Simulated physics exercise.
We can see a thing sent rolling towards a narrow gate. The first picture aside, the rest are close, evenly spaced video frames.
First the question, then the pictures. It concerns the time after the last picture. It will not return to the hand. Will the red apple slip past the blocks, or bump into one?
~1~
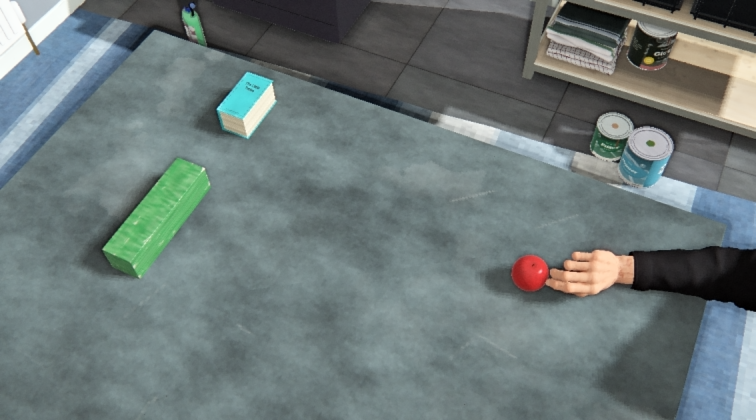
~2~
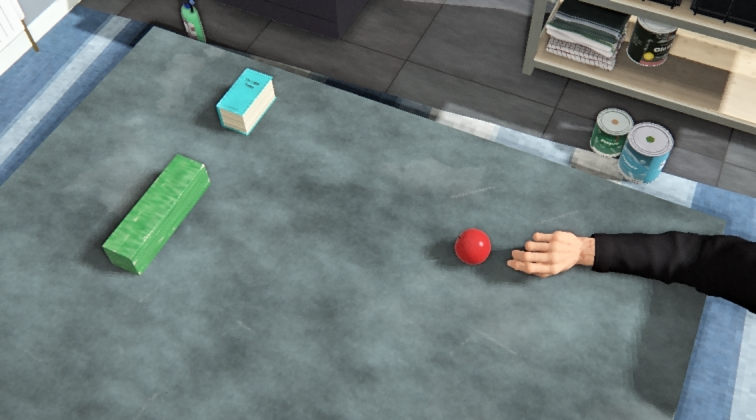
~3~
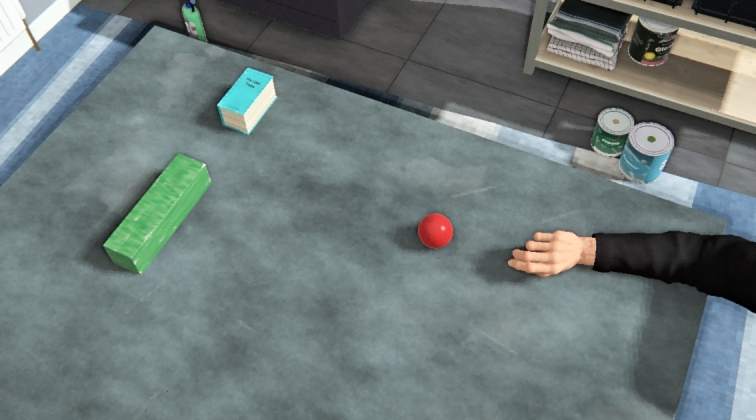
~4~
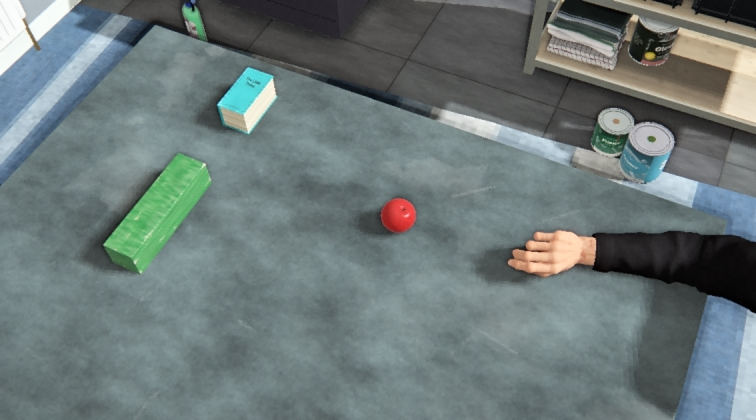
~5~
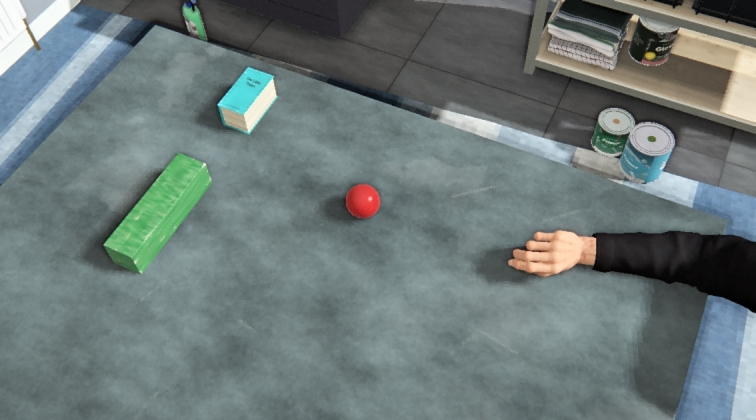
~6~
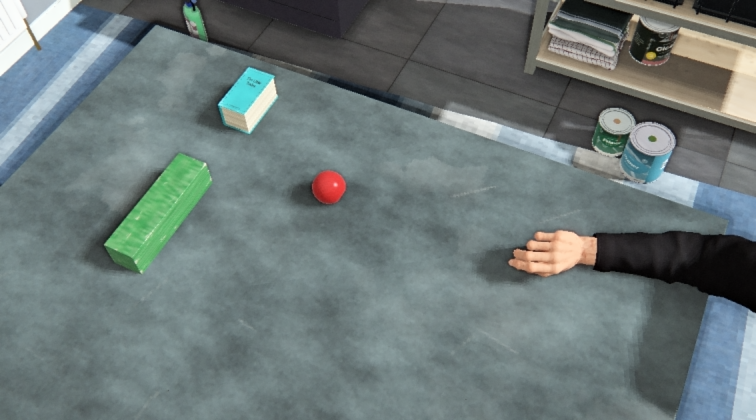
It slips past.
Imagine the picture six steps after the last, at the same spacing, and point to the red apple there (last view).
Predicted spot: Roughly (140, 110).
Then, 0.42 s on from there, red apple heading on near (166, 122).
Then, 0.94 s on from there, red apple heading on near (52, 146).
In the end, the red apple gets between the blocks.
